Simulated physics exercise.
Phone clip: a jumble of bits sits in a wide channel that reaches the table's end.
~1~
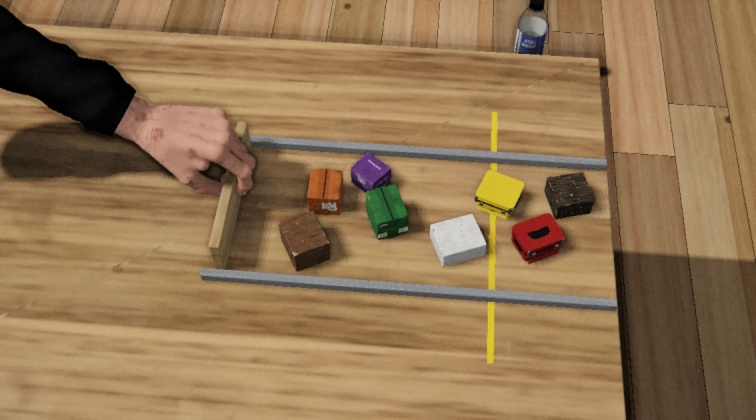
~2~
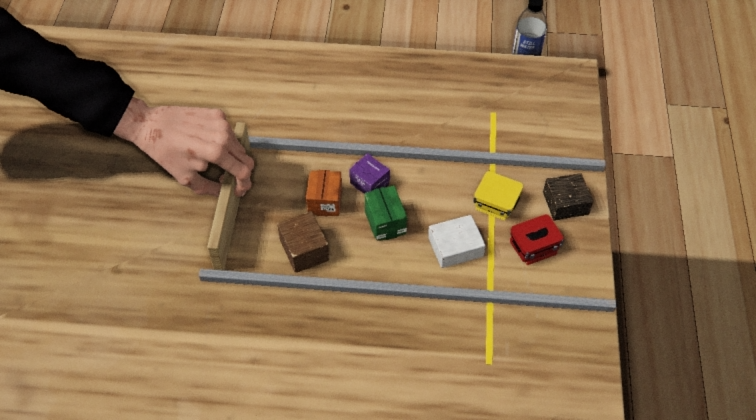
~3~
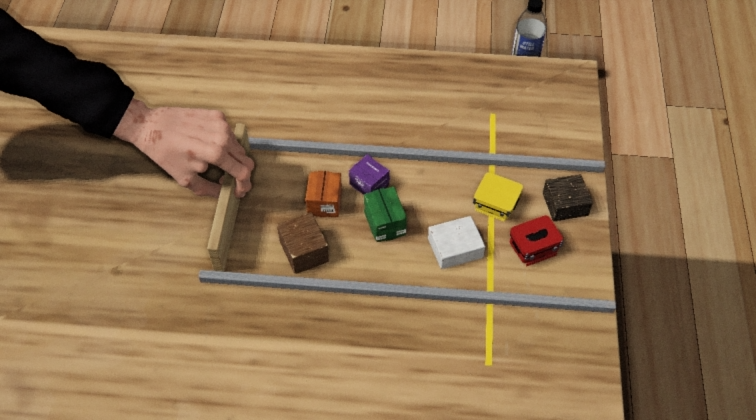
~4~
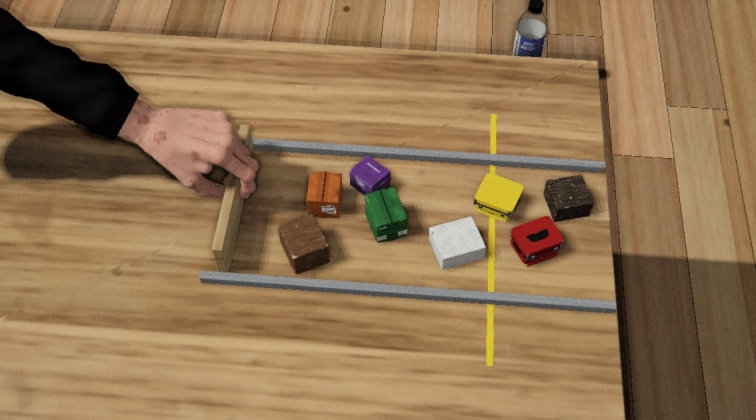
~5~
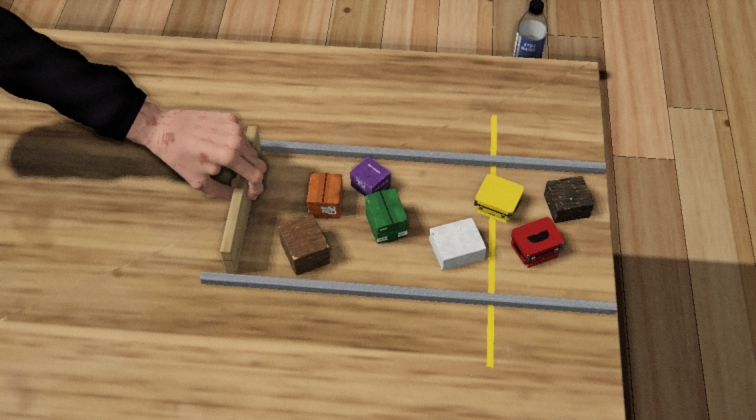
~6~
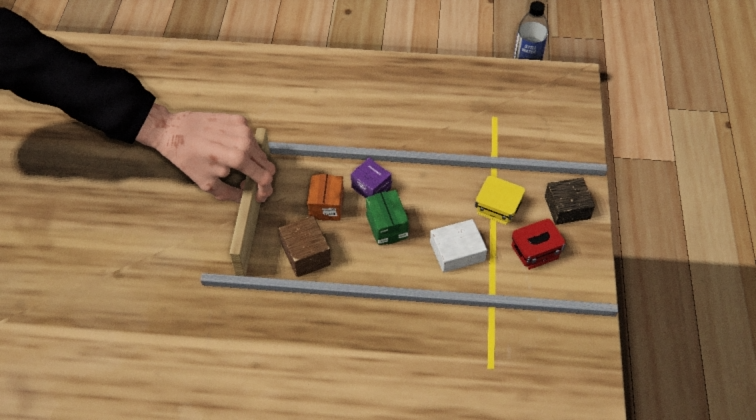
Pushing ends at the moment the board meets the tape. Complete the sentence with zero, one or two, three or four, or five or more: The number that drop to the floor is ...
The number that drop to the floor is zero.
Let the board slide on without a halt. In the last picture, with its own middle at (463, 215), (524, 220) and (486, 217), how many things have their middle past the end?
In order, that gives 0, then 2, then 0.
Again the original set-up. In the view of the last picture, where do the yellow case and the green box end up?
About (545, 201), and the other about (518, 228).
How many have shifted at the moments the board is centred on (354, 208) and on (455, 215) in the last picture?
First position 4; second position 7.
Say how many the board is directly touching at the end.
Count recorded: 4.
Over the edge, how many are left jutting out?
The figure is 1.
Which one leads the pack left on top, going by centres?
I'd say the red case.
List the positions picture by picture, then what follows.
The first frame shows black block (569, 195); red case (537, 239); yellow case (499, 195); board (232, 194); tape (493, 225).
The second frame shows red case (535, 240); brown block (304, 242).
The third frame shows yellow case (497, 198); orange box (324, 194).
The fourth frame shows black block (568, 198); green box (386, 215).
The fifth frame shows red case (536, 243); purple box (371, 179).
The sixth frame shows black block (569, 201); red case (537, 244); yellow case (499, 201); board (252, 201); tape (493, 231).
Early on, none off yet; black block at rest near (569, 201); red case at rest near (537, 244); yellow case at rest near (499, 201).
A while later, none off yet; black block at rest near (569, 201); red case travelled about its own width near (564, 244); yellow case travelled a little near (514, 200).
Finally, the number that fall off is zero.
